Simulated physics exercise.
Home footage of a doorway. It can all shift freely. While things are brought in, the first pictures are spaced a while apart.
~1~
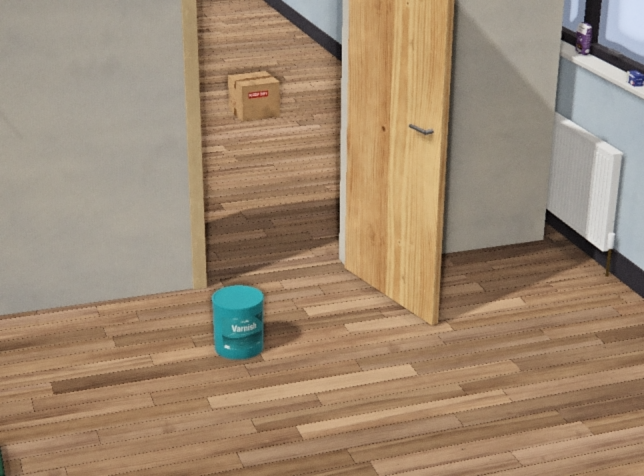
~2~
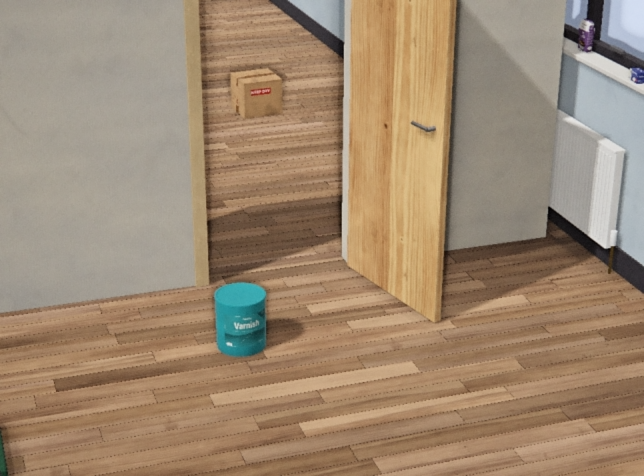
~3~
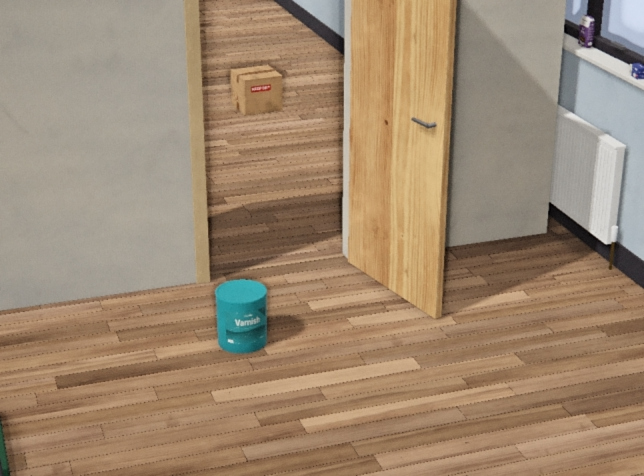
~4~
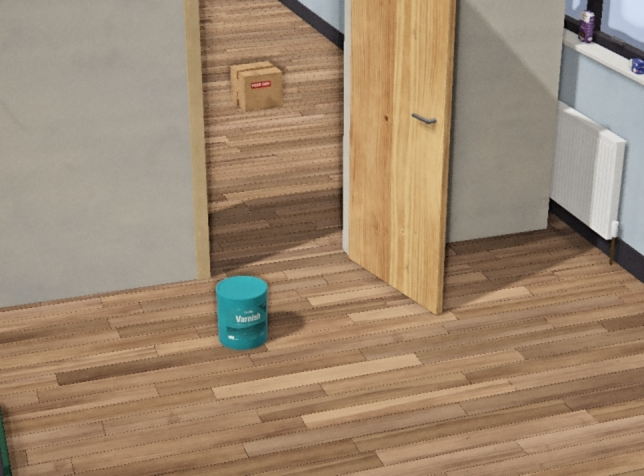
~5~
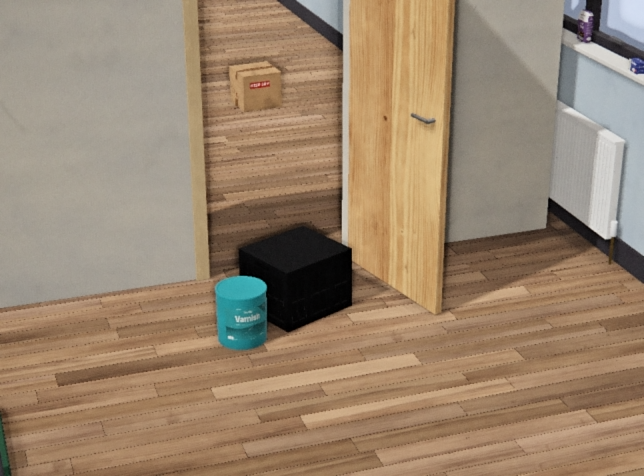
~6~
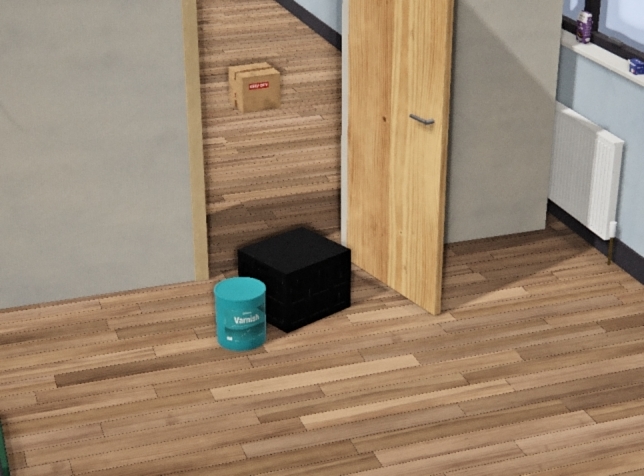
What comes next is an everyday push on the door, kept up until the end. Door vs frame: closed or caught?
Caught.
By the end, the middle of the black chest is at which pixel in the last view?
At about (286, 278).
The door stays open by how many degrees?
The door ends up some 70° open.
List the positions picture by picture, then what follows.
In the first frame, door wide open and still; turquoise pail (239, 322).
In the second frame, door wide open and still; turquoise pail (241, 320).
In the third frame, door wide open and still; turquoise pail (242, 317).
In the fourth frame, door wide open and still; turquoise pail (242, 313).
In the fifth frame, door wide open and still; turquoise pail (242, 313).
In the sixth frame, door wide open and still; black chest (295, 278); turquoise pail (241, 314).
Then, 0.40 s past the last view, open by 95°.
Then, 0.60 s past the last view, open by 85°.
Then, 0.80 s past the last view, open by 73°.
Then, 1.00 s past the last view, open by 69°; black chest displaced a little near (287, 278).
Finally, open by 69°; both still in place. Final places as the last picture's camera would see them, black chest near (286, 278).
